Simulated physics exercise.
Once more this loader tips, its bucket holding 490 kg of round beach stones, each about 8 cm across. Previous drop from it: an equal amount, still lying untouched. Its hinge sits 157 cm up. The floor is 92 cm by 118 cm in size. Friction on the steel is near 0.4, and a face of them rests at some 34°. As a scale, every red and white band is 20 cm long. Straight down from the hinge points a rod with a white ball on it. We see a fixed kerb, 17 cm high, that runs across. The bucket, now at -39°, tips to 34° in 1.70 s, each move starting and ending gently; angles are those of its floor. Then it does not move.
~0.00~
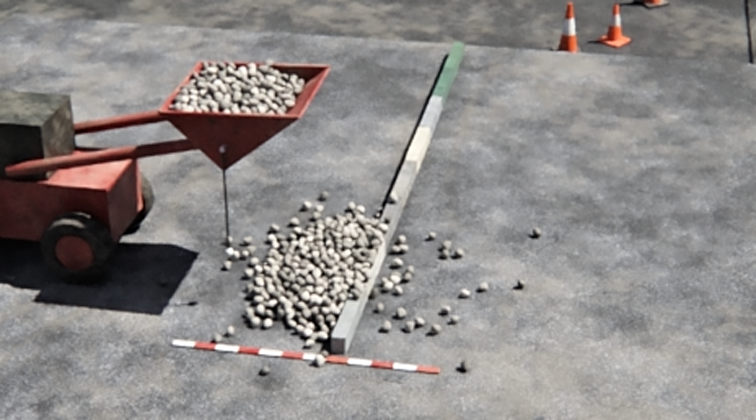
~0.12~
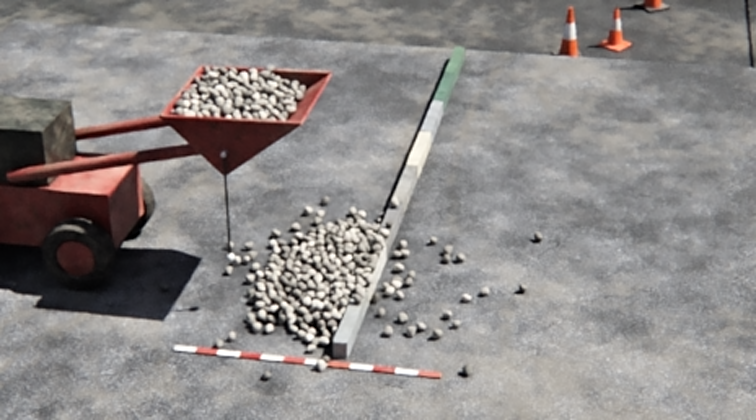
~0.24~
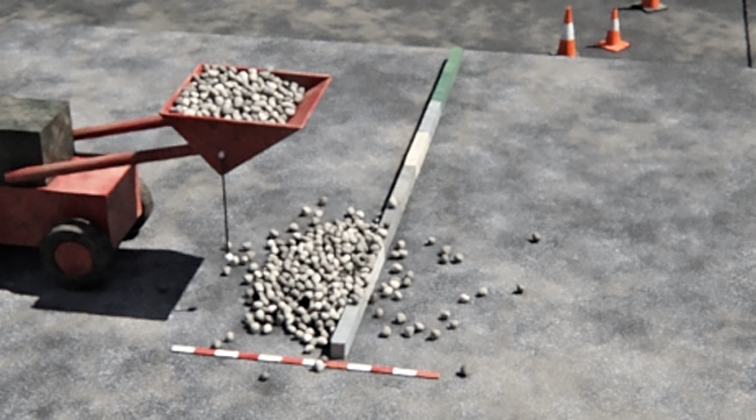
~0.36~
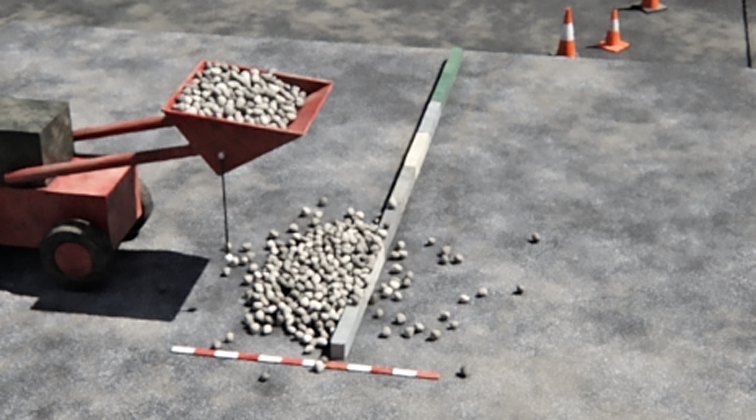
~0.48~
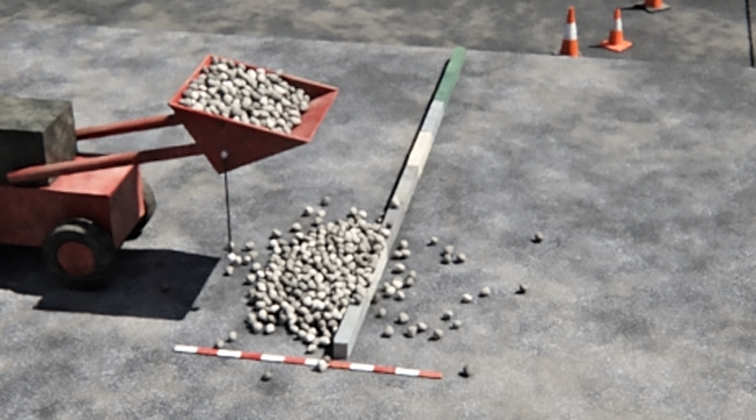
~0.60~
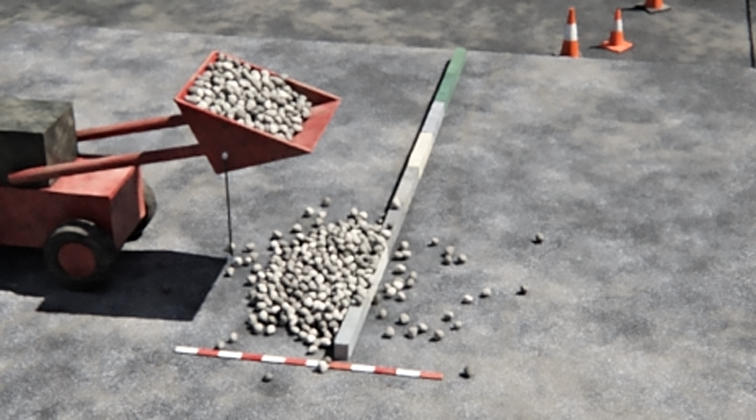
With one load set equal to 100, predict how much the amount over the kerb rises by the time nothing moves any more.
It rises by roughly 58 percent.
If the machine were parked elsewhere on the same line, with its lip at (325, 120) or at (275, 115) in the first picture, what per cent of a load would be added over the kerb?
First place: Roughly 85 %; second place: Roughly 25 %.
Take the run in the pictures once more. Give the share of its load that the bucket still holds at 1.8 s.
Roughly 40 per cent remains inside.
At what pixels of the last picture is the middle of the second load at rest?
In the last view, somewhere near (388, 276).
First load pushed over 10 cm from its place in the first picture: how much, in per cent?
Some 10 percent, give or take.
After 1.3 s the floor is at 22°; in per cent of one load, 98 in the bucket, 97 on this side of the kerb, 5 over the kerb; the foremost stones are at (483, 297).
After 1.8 s the floor is at 34°; in per cent of one load, 38 in the bucket, 154 on this side of the kerb, 8 over the kerb; the foremost stones are at (483, 297).
After 2.2 s the floor is at 34°; in per cent of one load, 7 in the bucket, 159 on this side of the kerb, 34 over the kerb; the foremost stones are at (490, 291).
After 4.9 s the floor is at 34°; in per cent of one load, 0 in the bucket, 137 on this side of the kerb, 63 over the kerb; the foremost stones are at (590, 303). Net gain over the kerb, 58.
